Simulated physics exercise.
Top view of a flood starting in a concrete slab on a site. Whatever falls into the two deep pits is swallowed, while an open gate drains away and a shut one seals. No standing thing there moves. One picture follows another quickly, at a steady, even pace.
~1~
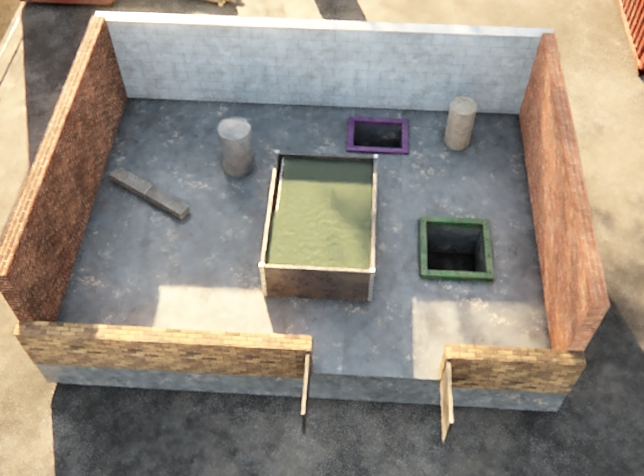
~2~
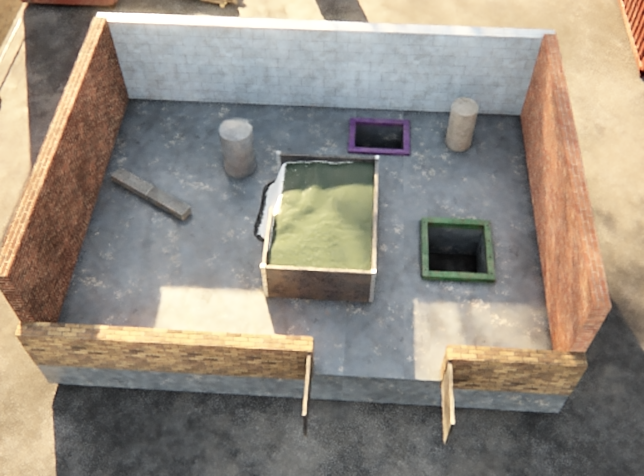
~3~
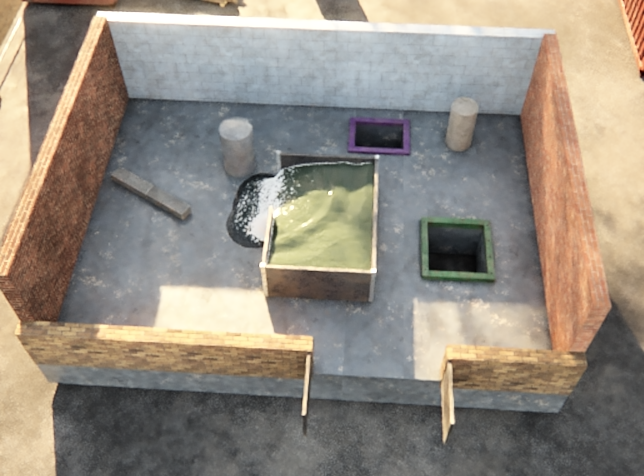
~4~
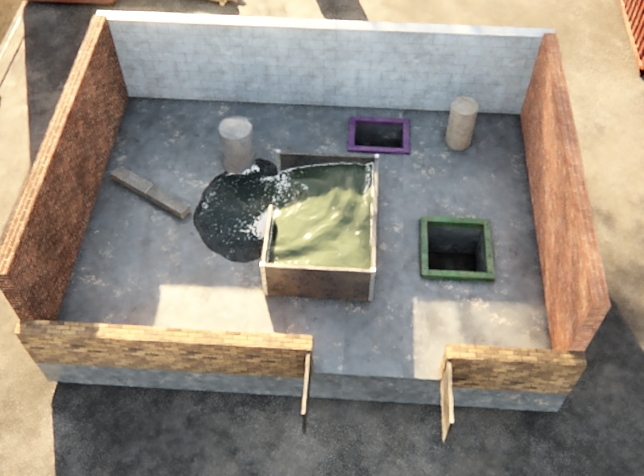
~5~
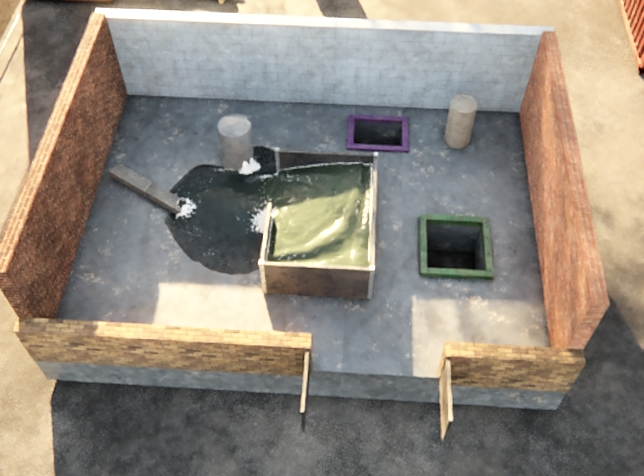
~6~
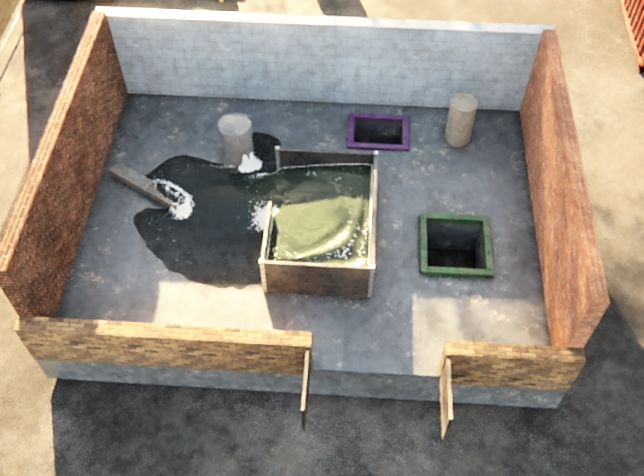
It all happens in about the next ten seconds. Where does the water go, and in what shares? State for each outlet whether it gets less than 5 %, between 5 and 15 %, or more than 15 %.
Outcome. The gate gets less than 5 %. The green pit gets less than 5 %. The purple pit gets between 5 and 15 %.
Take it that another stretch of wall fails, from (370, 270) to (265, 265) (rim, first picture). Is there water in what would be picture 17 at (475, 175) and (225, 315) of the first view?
Going one by one: Puddle-free and then sodden.
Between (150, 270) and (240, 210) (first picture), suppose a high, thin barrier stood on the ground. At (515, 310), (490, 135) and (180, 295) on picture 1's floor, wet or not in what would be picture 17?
The first location is not reached, the second is not reached, and the third is soaked through.
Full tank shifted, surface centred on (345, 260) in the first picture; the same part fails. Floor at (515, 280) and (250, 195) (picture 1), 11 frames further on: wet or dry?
First spot spared, second spot submerged.
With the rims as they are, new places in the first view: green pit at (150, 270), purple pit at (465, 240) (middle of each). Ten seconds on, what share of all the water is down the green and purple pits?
Estimated shares - green: 8 %; purple: 2 %.
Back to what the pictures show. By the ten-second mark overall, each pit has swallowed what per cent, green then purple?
Roughly 0 %, then roughly 8 %.
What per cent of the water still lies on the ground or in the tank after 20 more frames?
Estimate: Some 100 %.
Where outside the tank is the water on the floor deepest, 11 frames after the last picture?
Roughly at (127, 100).
A moment on, water covers 30 % of the floor; the gate 0 %, the green pit 0 %, the purple pit 0 %.
Next, water covers 40 % of the floor; the gate 0 %, the green pit 0 %, the purple pit 0 %.
Then, water covers 50 % of the floor; the gate 0 %, the green pit 0 %, the purple pit 0 %.
Later, water covers 85 % of the floor; the gate 0 %, the green pit 0 %, the purple pit 5 %.
In the end, water covers 95 % of the floor; the gate 2 %, the green pit 0 %, the purple pit 9 %.
